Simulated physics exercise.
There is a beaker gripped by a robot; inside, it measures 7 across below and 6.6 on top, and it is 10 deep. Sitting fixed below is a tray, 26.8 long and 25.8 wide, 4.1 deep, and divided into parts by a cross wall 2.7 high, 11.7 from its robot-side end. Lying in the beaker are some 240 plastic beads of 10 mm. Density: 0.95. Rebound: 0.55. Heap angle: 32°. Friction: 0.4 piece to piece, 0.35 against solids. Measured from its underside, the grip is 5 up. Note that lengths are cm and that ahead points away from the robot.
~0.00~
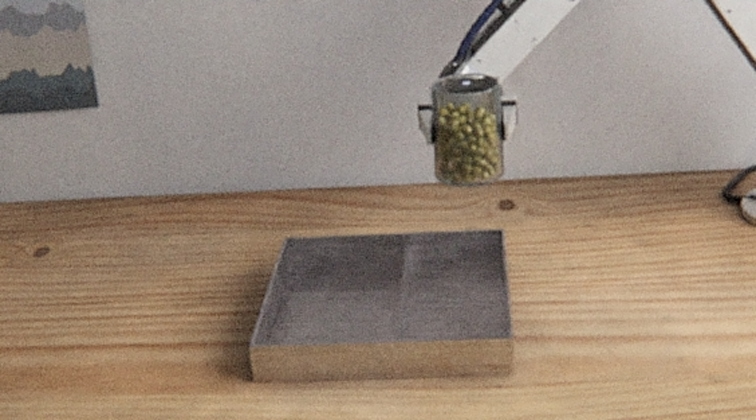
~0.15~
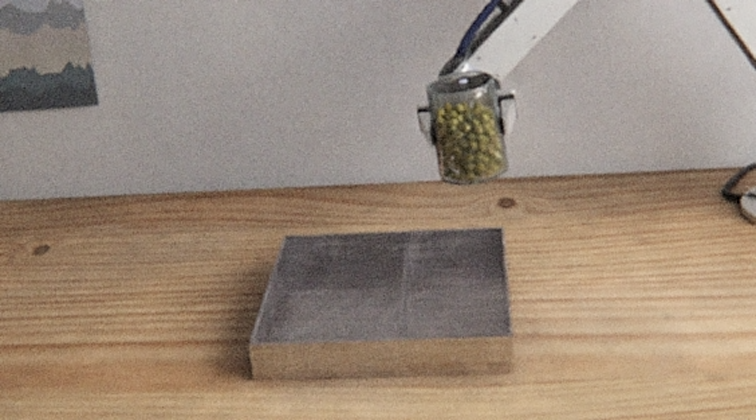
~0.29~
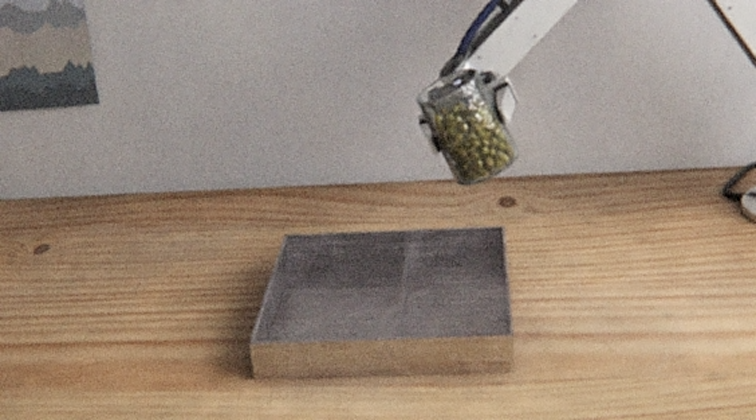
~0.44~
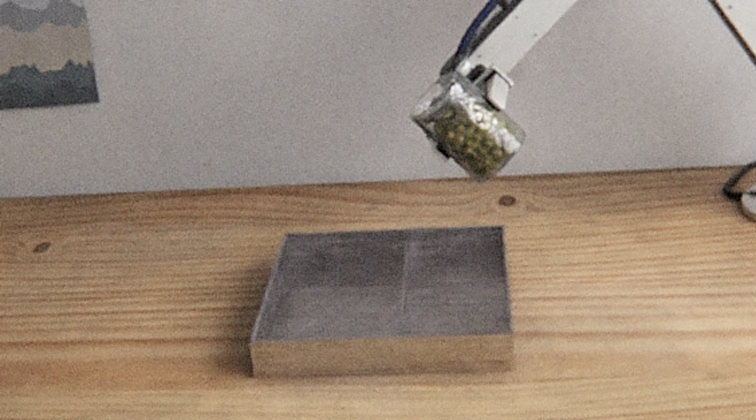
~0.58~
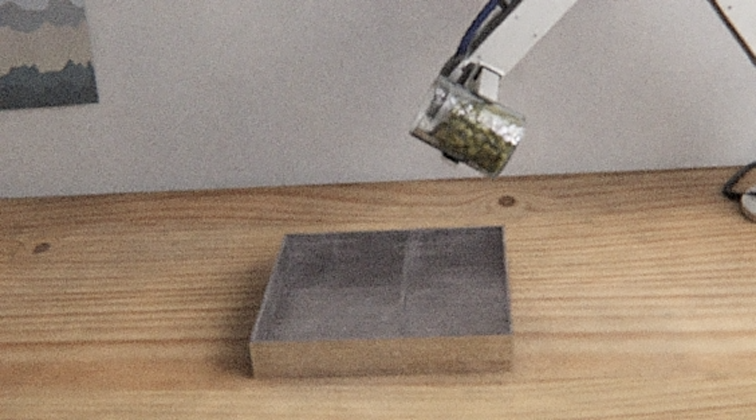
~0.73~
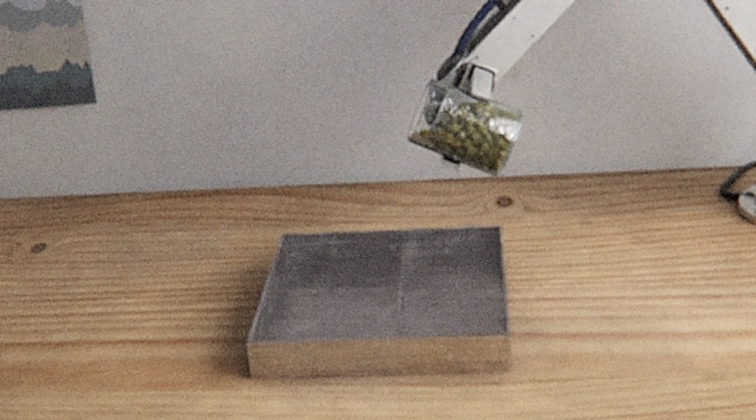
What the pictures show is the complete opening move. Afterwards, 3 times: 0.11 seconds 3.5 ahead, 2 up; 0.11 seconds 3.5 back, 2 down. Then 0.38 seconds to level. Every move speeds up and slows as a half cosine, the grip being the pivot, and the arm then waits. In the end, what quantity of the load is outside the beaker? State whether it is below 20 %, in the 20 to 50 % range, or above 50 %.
It is in the 20 to 50 % range.
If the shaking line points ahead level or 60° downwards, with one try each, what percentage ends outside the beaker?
Estimates, in order: 25 % then 0 %.
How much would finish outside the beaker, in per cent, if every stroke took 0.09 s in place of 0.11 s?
It would come to around 60 %.
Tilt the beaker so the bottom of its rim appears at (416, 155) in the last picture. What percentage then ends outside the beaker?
Roughly 85 per cent.
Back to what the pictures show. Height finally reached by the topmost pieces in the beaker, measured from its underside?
Height at rest: About 5.5 centimetres.
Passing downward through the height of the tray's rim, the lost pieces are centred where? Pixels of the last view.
I'd say somewhere around (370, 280).
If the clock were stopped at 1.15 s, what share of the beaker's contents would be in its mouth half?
Around 70 per cent of it.
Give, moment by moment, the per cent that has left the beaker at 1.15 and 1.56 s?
First it's 20 percent, and after that 40 percent.
By 1.15 s, tilted 65° forward, highest piece 25 above the table; 188 in the beaker, 34 in the far-side part, 4 in the robot-side part, 12 in flight or on a rim.
By 1.56 s, tilted 37° forward, highest piece 25 above the table; 147 in the beaker, 67 in the far-side part, 19 in the robot-side part, 3 on the table or floor, 2 in flight or on a rim.
By 1.97 s, level, highest piece 23 above the table; 147 in the beaker, 67 in the far-side part, 20 in the robot-side part, 4 on the table or floor.
By 3.02 s, level, highest piece 23 above the table; 147 in the beaker, 67 in the far-side part, 20 in the robot-side part, 4 on the table or floor.
Final count, 147 in the beaker, 67 in the far-side part, 20 in the robot-side part, 4 on the table or floor. That is 38 % outside the beaker.
